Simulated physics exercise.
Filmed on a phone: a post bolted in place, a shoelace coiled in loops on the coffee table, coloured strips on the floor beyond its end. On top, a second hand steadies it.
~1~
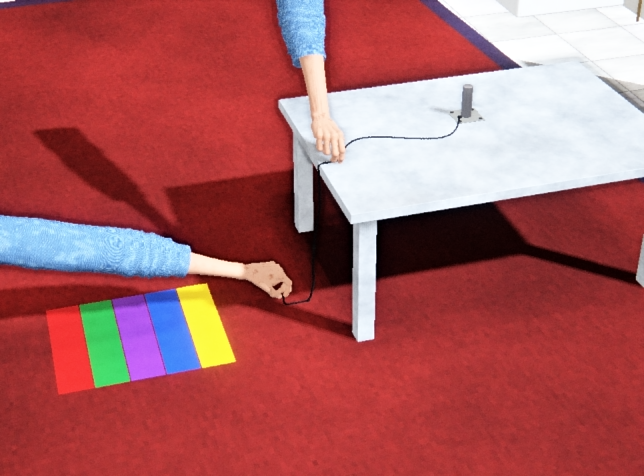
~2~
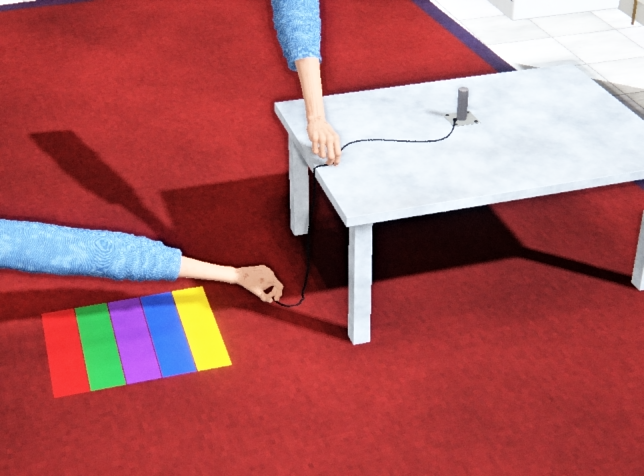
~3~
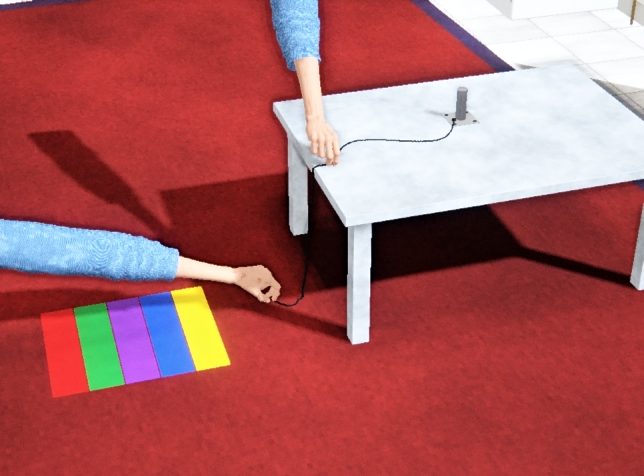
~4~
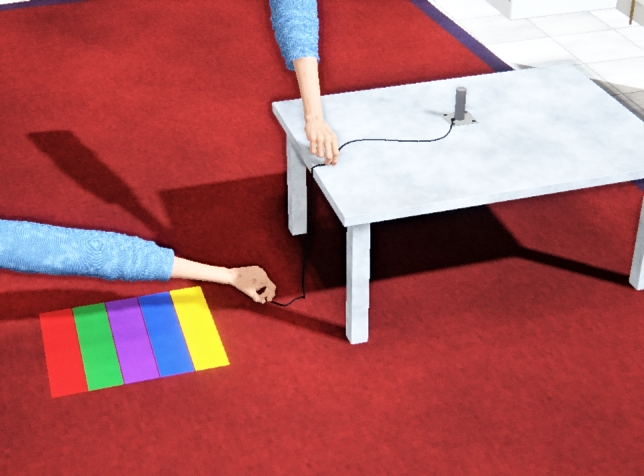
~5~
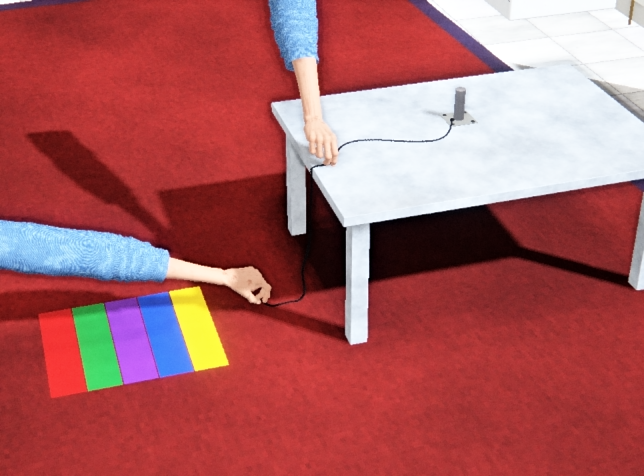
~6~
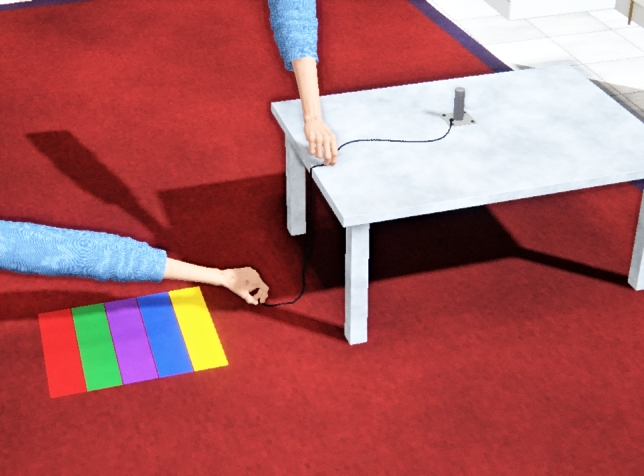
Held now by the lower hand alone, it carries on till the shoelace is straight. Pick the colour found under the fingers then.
Purple is under them.
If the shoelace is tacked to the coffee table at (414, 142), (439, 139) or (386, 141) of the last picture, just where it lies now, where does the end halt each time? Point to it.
Readings in order - (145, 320), (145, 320), (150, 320).
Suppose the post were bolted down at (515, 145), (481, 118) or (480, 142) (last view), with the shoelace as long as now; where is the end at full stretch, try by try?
Going through the tries, you get (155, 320), then (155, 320), then (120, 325).
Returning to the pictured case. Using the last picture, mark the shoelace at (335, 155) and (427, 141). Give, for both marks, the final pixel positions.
Well, the first one sits at (306, 162), and the second one sits at (401, 133).
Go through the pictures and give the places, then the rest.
In the first frame, end (282, 295); yellow (214, 349); blue (179, 356); purple (145, 362); green (109, 368); red (74, 375).
In the second frame, end (273, 299); shoelace through (452, 132) (400, 141) (342, 149) (315, 182) (308, 238) (304, 290).
In the third frame, end (271, 299).
In the fourth frame, end (266, 299); shoelace through (450, 131) (398, 141) (339, 149) (312, 182) (309, 237) (304, 290).
In the fifth frame, end (261, 300).
In the sixth frame, end (259, 301); shoelace through (449, 132) (397, 141) (338, 150) (311, 182) (309, 238) (303, 291).
Soon after, end near (187, 314); over yellow.
After that, end near (149, 320); over blue.
At the stop, end near (125, 324); over purple. It gets as far as the purple strip.
